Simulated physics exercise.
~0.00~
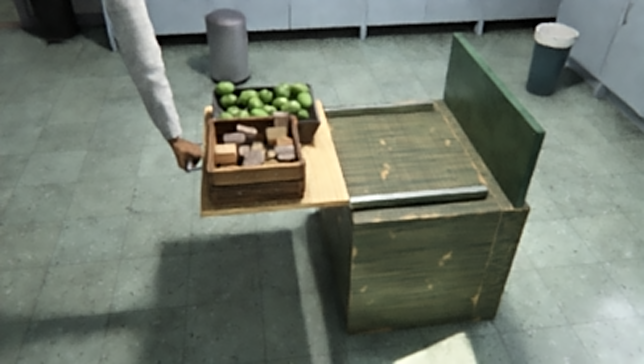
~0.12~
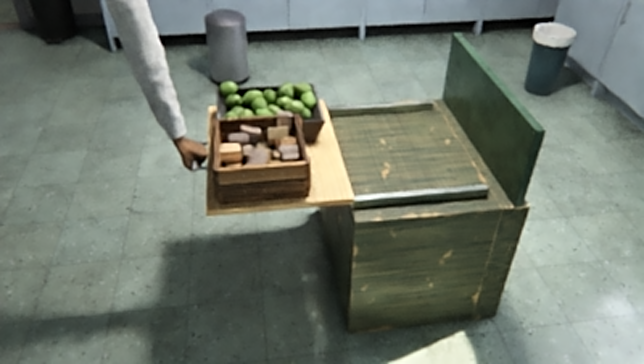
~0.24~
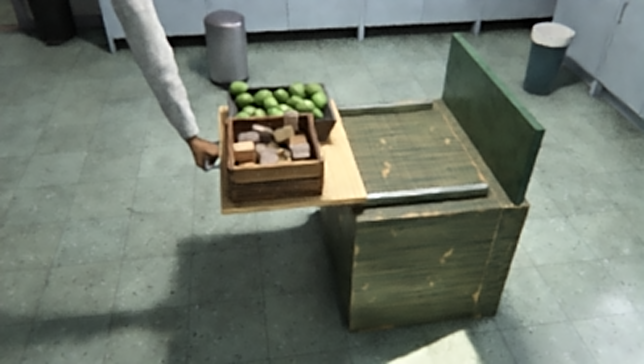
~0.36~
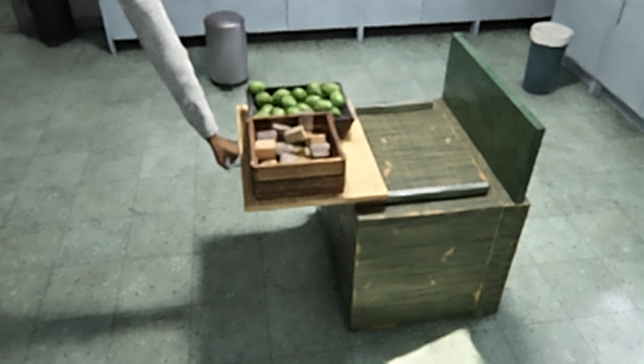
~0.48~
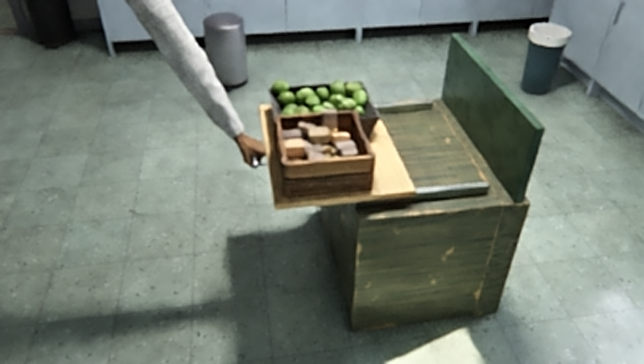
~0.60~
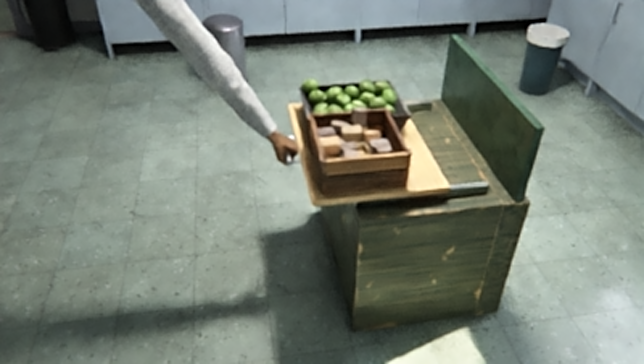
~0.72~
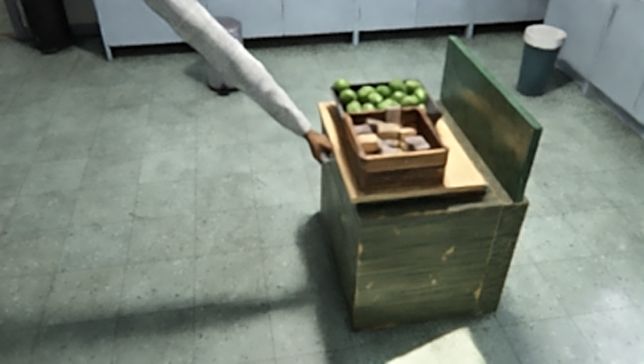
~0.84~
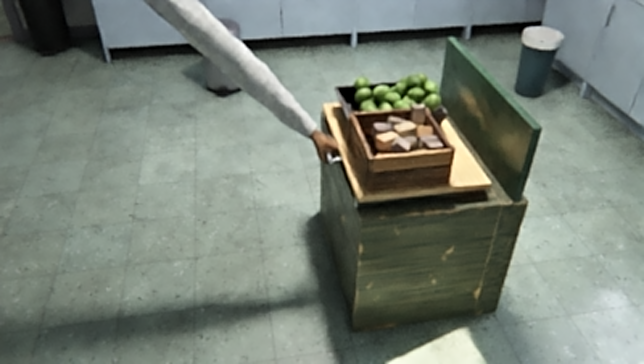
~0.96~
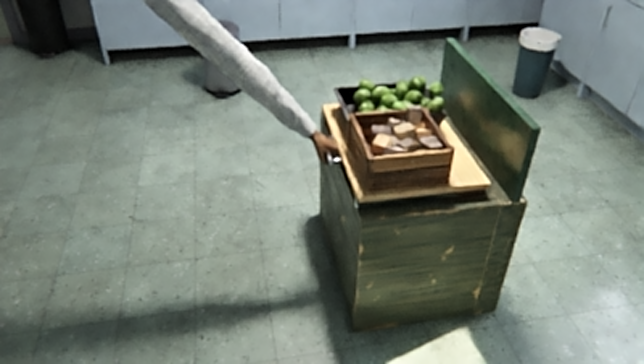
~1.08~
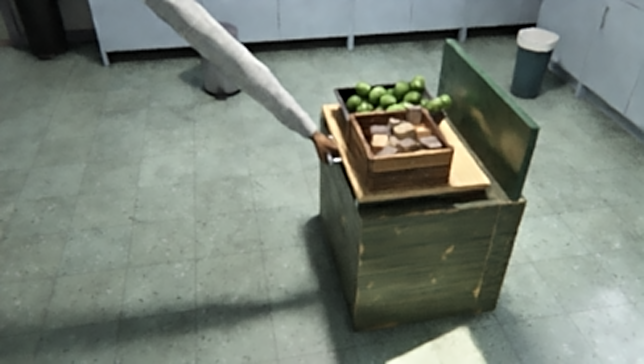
Arm pushing a sliding shelf with crates of limes and wooden blocks rightward onto a green cabinet, where it stops, limes shifting.
